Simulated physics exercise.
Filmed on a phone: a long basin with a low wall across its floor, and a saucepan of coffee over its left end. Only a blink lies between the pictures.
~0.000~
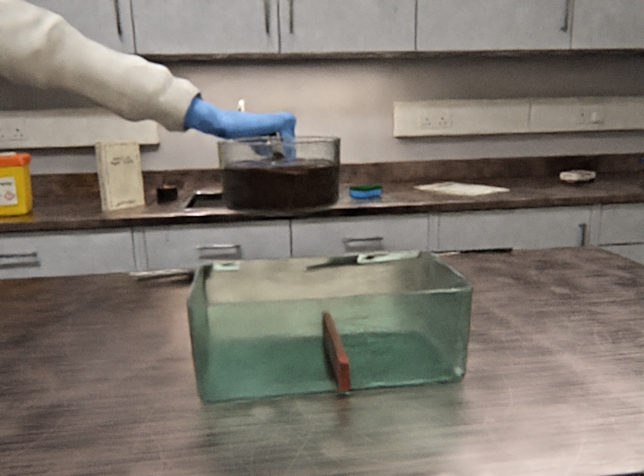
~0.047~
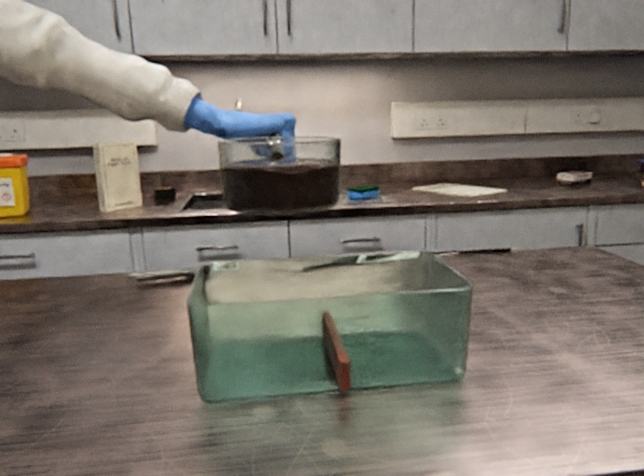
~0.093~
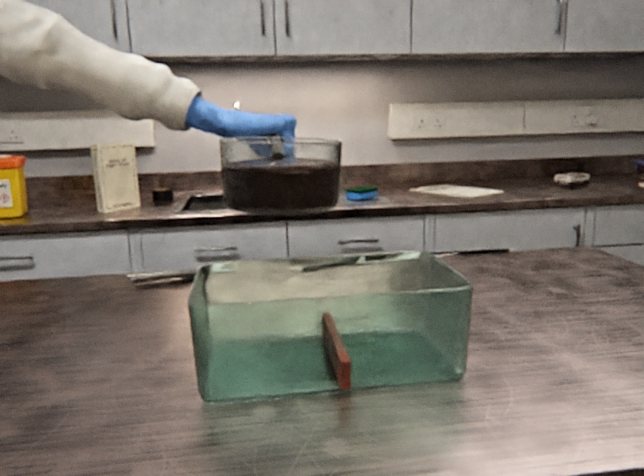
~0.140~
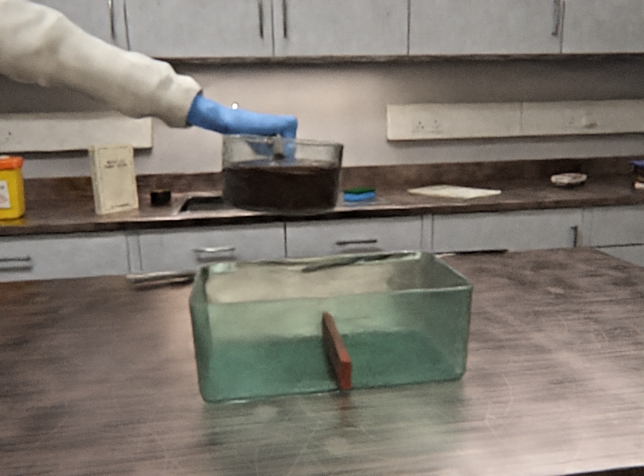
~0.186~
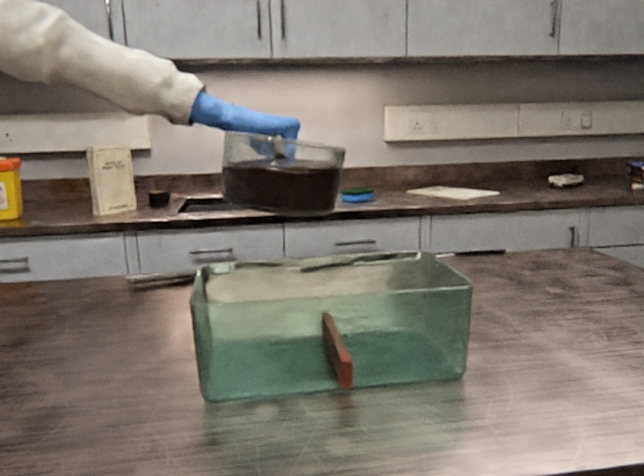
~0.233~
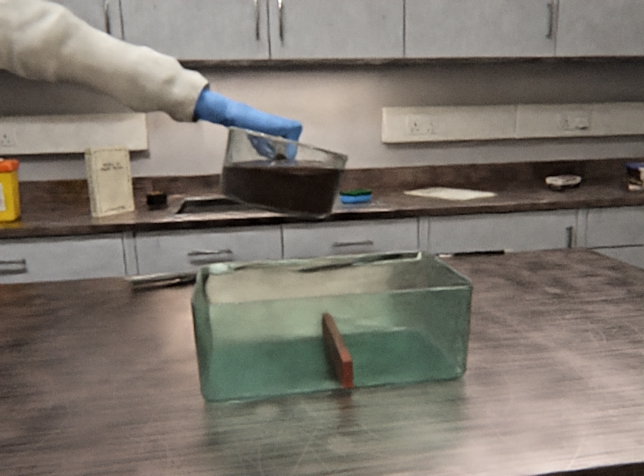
In the video, a blue-gloved hand holds a clear container of dark liquid above a long glass basin with a low reddish-brown wall inside, and the container gradually tilts, its right side dipping lower.
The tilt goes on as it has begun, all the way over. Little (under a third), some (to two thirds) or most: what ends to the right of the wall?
In the end more than two thirds is right of the wall.
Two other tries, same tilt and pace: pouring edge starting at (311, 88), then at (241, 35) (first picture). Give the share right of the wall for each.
The first gives 75 %, the second 35 %.
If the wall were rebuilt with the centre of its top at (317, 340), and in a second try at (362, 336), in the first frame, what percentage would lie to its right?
Roughly 90 per cent, and 60 per cent.
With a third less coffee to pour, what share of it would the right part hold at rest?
About 90 per cent.
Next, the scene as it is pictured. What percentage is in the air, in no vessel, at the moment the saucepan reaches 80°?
Some 35 per cent.
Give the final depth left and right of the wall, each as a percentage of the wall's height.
The left part 10 per cent, the right part 70.
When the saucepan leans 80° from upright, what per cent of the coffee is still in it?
Near 50 %.
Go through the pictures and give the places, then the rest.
It leans 0°; its right rim is at (339, 140); the coffee meets the walls at (223, 165) and (336, 161); the long basin's rim runs from (194, 284) to (450, 269); the wall's top is at (334, 335), in the first frame.
It leans 1°; its right rim is at (339, 141); the coffee meets the walls at (223, 165) and (336, 161), in the second frame.
It leans 3°; its right rim is at (340, 143); the coffee meets the walls at (224, 165) and (336, 162), in the third frame.
It leans 6°; its right rim is at (342, 146); the coffee meets the walls at (225, 165) and (337, 163), in the fourth frame.
It leans 10°; its right rim is at (343, 151); the coffee meets the walls at (225, 165) and (338, 163), in the fifth frame.
It leans 15°; its right rim is at (345, 157); the coffee meets the walls at (226, 165) and (340, 164), in the sixth frame.
A moment on, the saucepan is tipped on its side and 51 per cent is still to pour, 0 is left of the wall and 14 right of it.
Next, the saucepan is tipped right over and 5 per cent is still to pour, 9 is left of the wall and 78 right of it.
Then the saucepan is tipped right over and 0 per cent is still to pour, 12 is left of the wall and 88 right of it.
Later the saucepan is tipped right over and 0 per cent is still to pour, 12 is left of the wall and 87 right of it.
At rest 12 per cent lies left of the wall, 88 right of it and 1 outside.
